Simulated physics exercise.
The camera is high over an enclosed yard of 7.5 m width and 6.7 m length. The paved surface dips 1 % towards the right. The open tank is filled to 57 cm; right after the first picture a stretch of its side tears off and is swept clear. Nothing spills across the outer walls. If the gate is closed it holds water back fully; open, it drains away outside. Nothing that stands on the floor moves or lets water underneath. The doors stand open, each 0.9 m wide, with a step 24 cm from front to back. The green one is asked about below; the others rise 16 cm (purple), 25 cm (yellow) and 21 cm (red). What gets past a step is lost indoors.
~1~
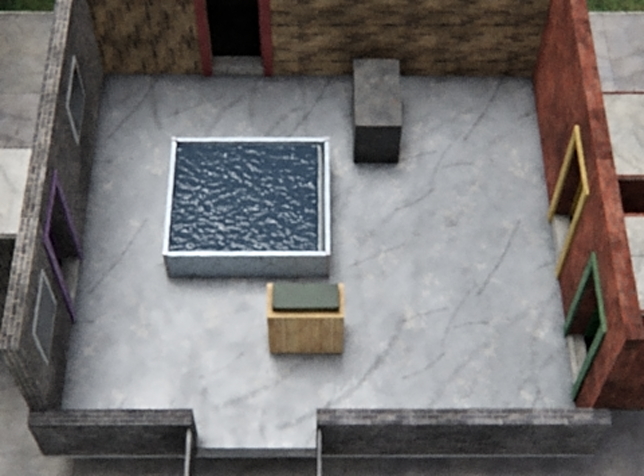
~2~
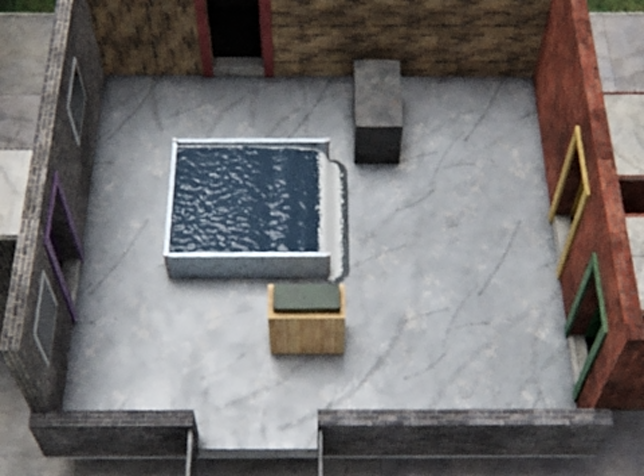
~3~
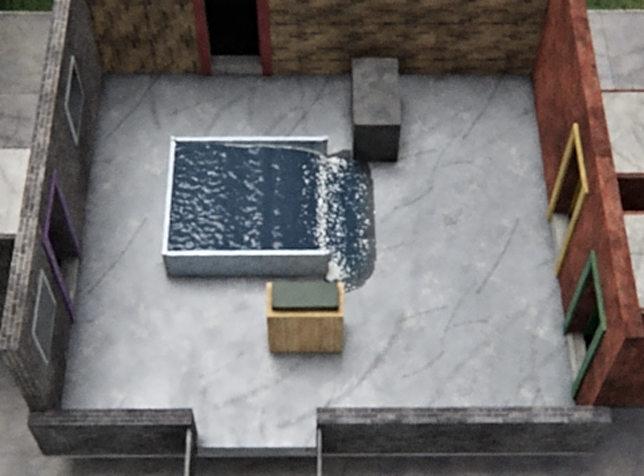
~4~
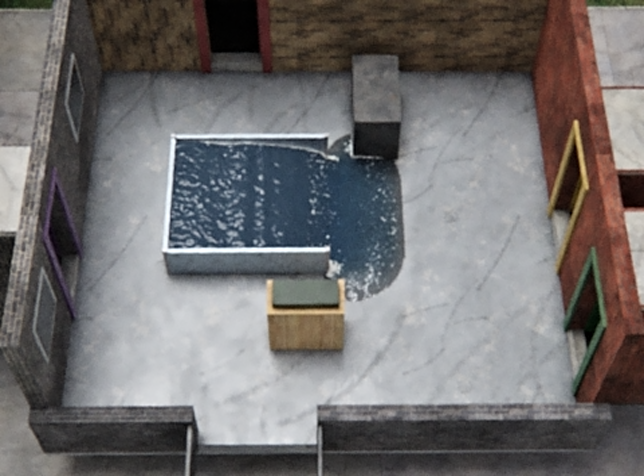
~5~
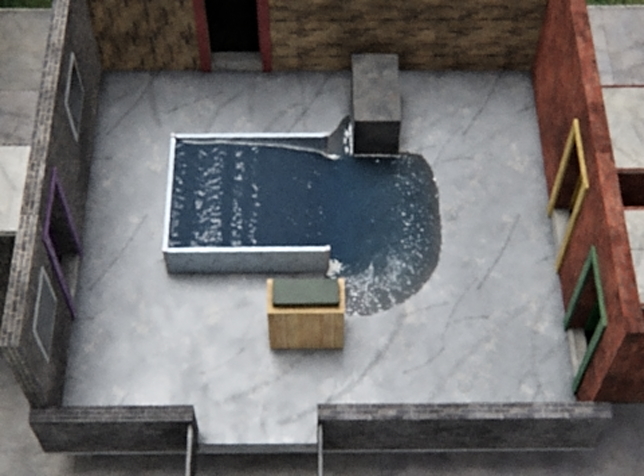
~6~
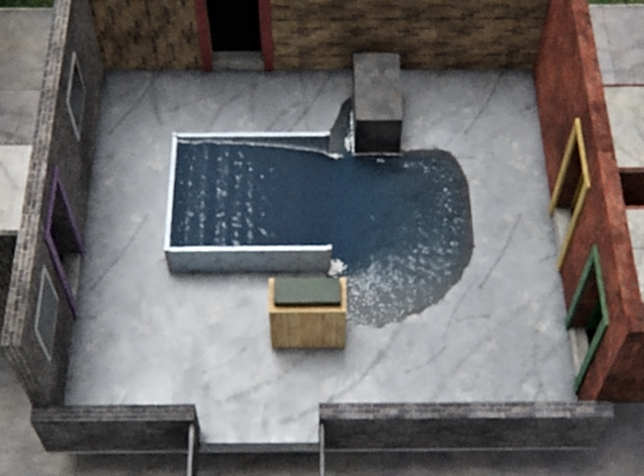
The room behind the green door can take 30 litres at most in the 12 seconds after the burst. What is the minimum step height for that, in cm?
At least 14.5 cm or so.
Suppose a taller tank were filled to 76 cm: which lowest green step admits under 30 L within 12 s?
About 20 cm.
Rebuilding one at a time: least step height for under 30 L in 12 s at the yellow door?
About 26 cm at yellow.
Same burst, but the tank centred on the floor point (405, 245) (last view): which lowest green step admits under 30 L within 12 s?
Then roughly 13.0 cm.
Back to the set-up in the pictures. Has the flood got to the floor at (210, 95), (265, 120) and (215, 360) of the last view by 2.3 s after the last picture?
In turn: Still dry, dry, dry.
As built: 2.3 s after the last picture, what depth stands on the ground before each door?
Depths in cm: Purple 0, yellow 31, red 2, green 17.
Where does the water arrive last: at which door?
Last comes the purple one.
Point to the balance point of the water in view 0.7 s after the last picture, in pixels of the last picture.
Near (314, 213).
Then, 0.7 s after the last picture water covers 30 % of the floor, deepest (28 cm) near (545, 207); it has not reached the green door.
Then, 2.3 s after the last picture water covers 45 % of the floor, deepest (36 cm) near (573, 413); 17 cm at the green door, 11 litres in over its 10 cm step.
Then, 11.3 s after the last picture water covers 100 % of the floor, deepest (10 cm) near (570, 391); 10 cm at the green door, 97 litres in over its 10 cm step.
At the green door as built, the water peaked near 18 cm, 4.3 s after the last picture.
Run again over the same 12 s with other heights there, 46 litres in over 13 cm, 9 litres over 18 cm. The limit of 30 litres is kept from about 14.5 cm up.
